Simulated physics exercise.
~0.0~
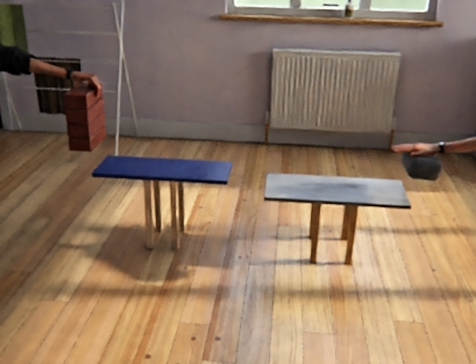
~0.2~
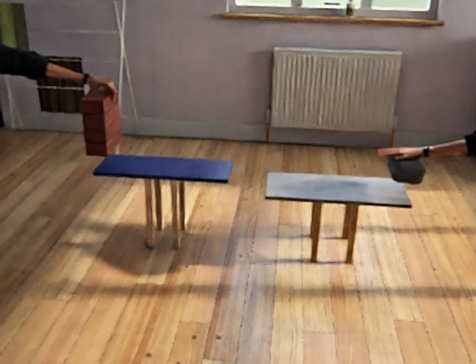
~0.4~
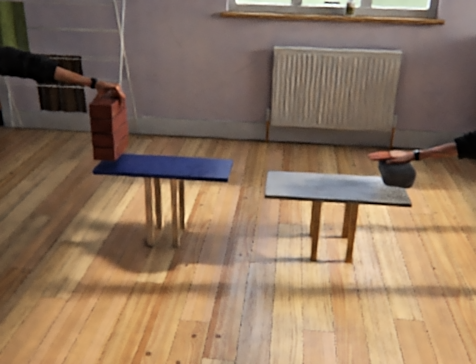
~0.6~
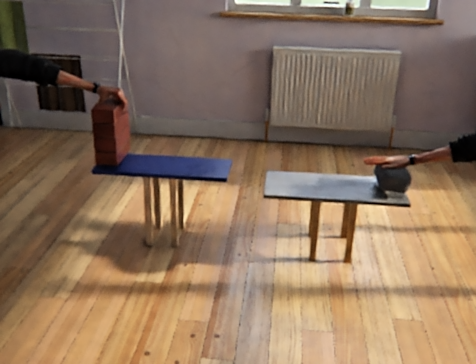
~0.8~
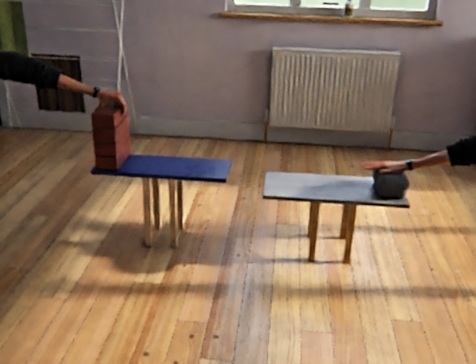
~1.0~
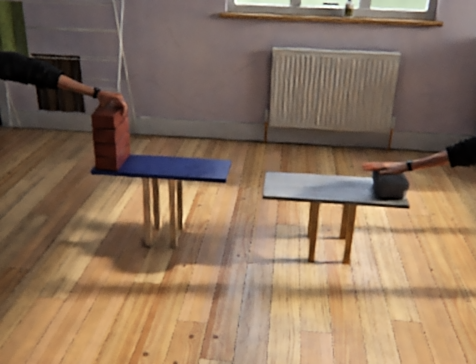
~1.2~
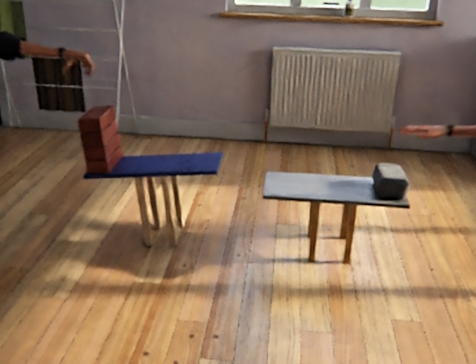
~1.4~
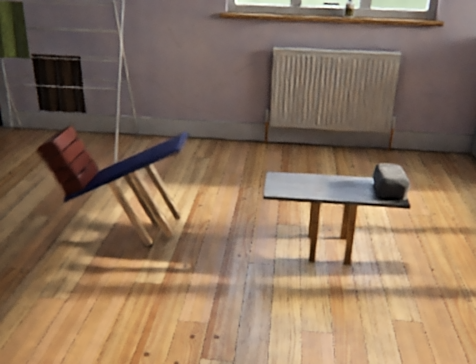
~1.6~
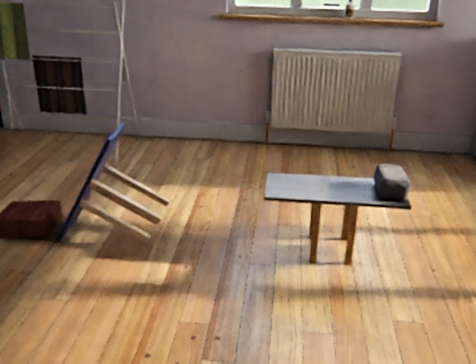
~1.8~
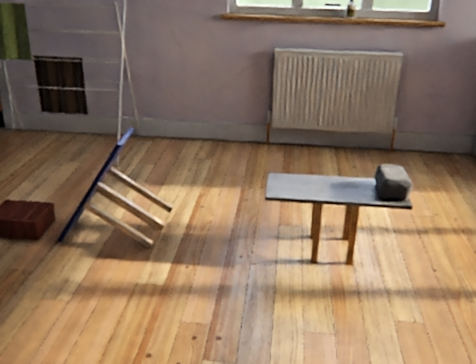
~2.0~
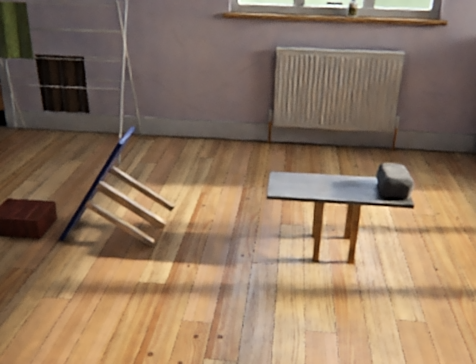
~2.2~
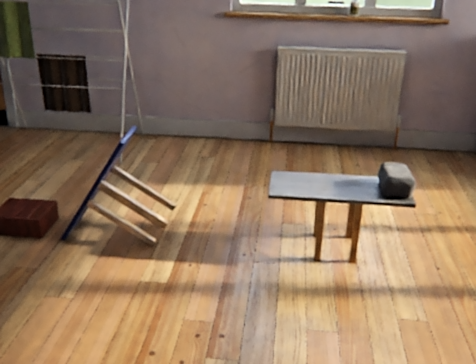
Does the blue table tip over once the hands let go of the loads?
Yes, the blue table tips over to the left and the bricks end up on the floor. The grey table stays flat on its feet with the dark block still on top.
Hands set bricks and a dark block on two tables; only the blue one tips over.
